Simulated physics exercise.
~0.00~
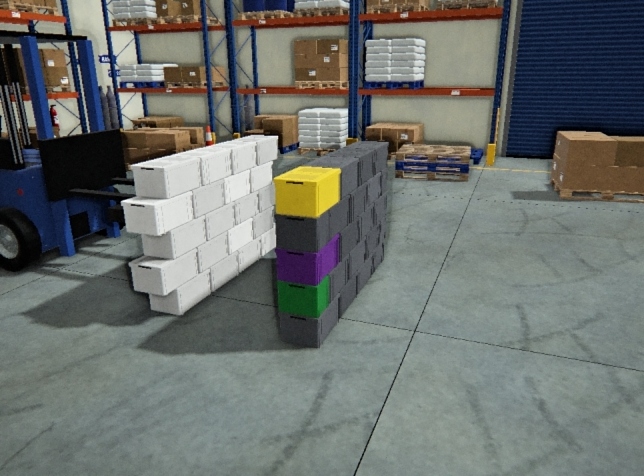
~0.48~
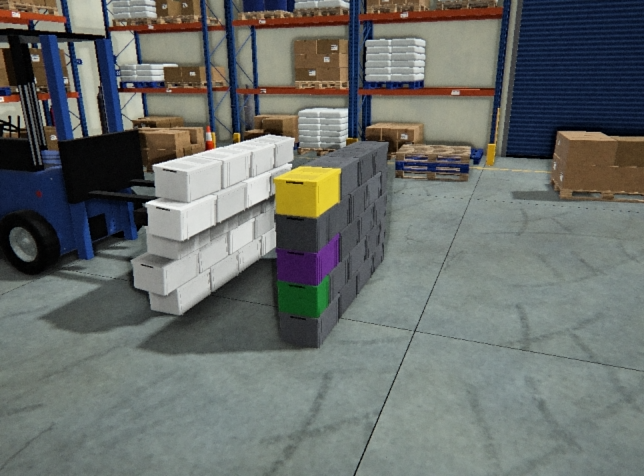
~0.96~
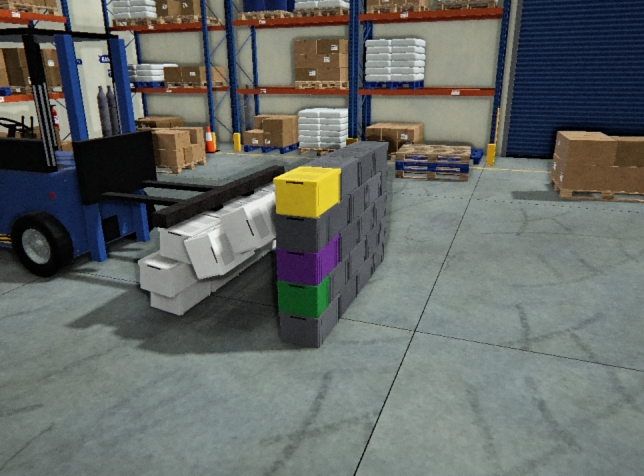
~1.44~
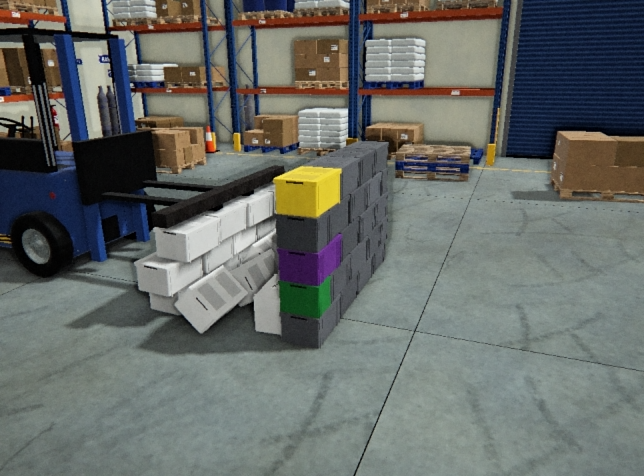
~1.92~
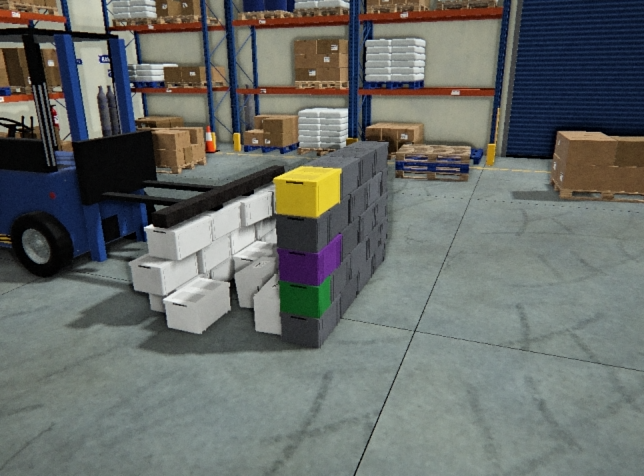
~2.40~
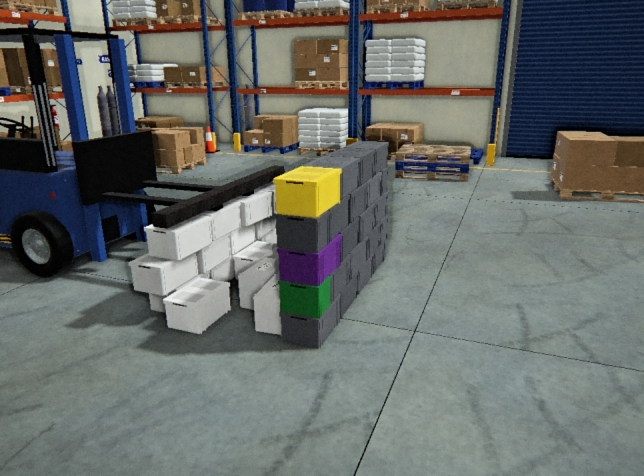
In a warehouse with blue and orange racking and a blue shutter, seen from slightly above by a still camera, two walls of stacked totes stand side by side. The left one is white; the right is dark grey, with yellow, purple and green totes at its near end. A blue forklift on the left moves right, carrying a dark beam on its forks, and shoves the white wall's upper rows rightward. The white totes tip and tumble against the grey wall, and the forklift stops. A few settle askew, one resting on the floor, while the grey wall and its coloured totes stay standing.
